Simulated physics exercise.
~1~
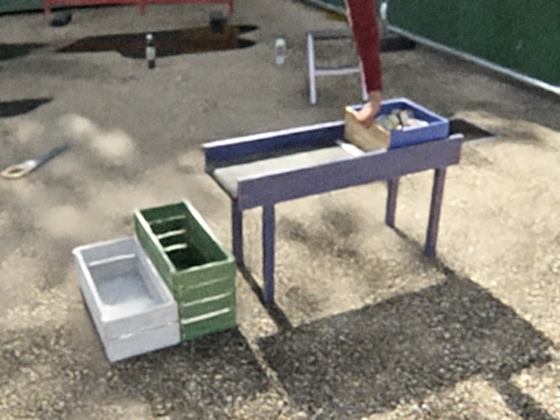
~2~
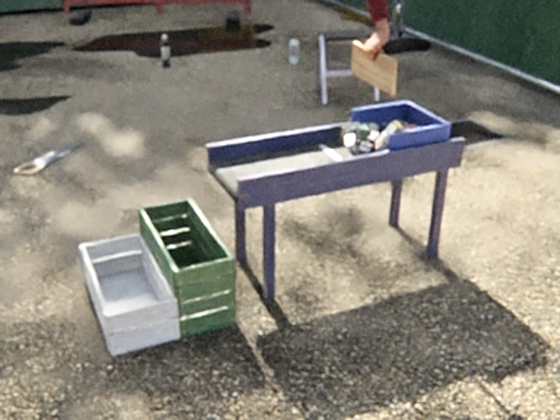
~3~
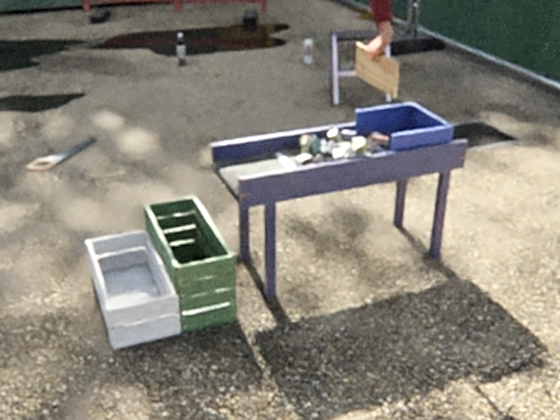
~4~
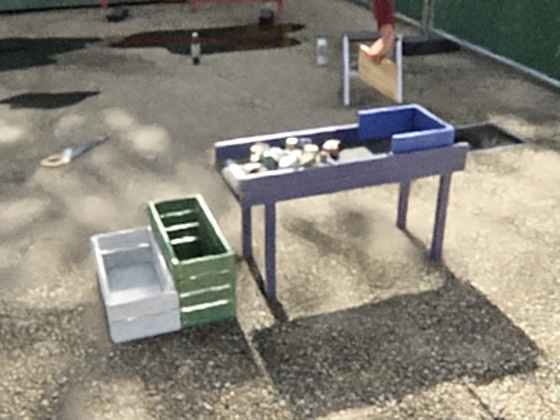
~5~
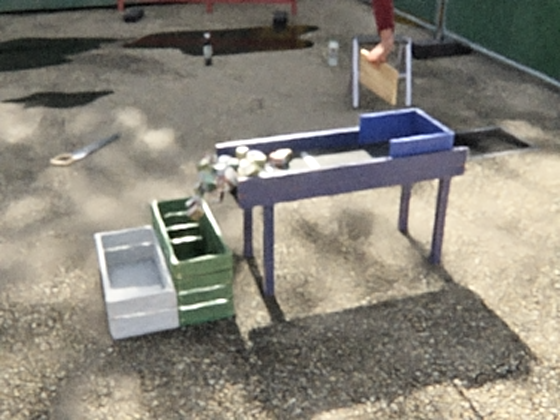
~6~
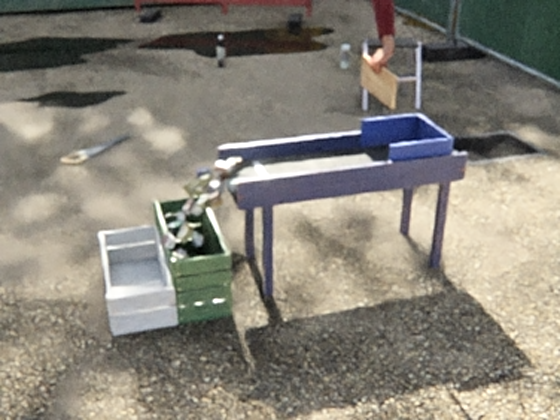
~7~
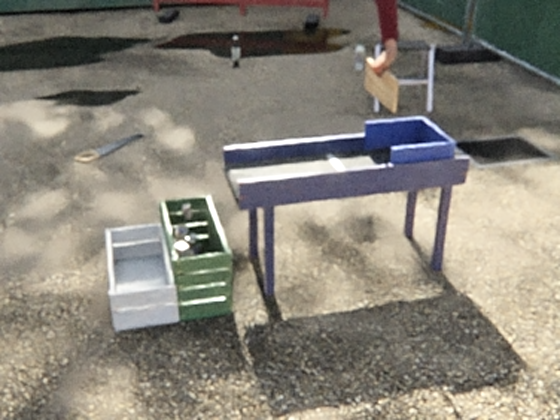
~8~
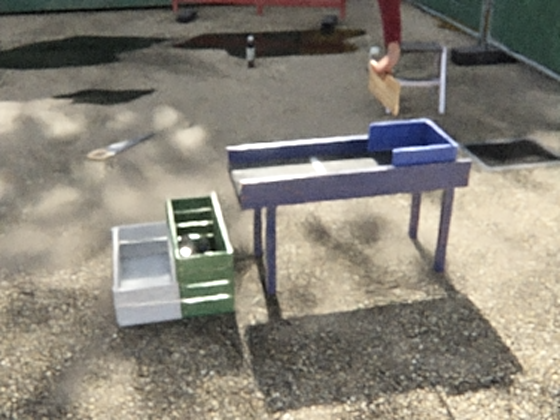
Small mixed objects riding left along a purple table from an opened blue pen and tumbling off its end into a green crate.
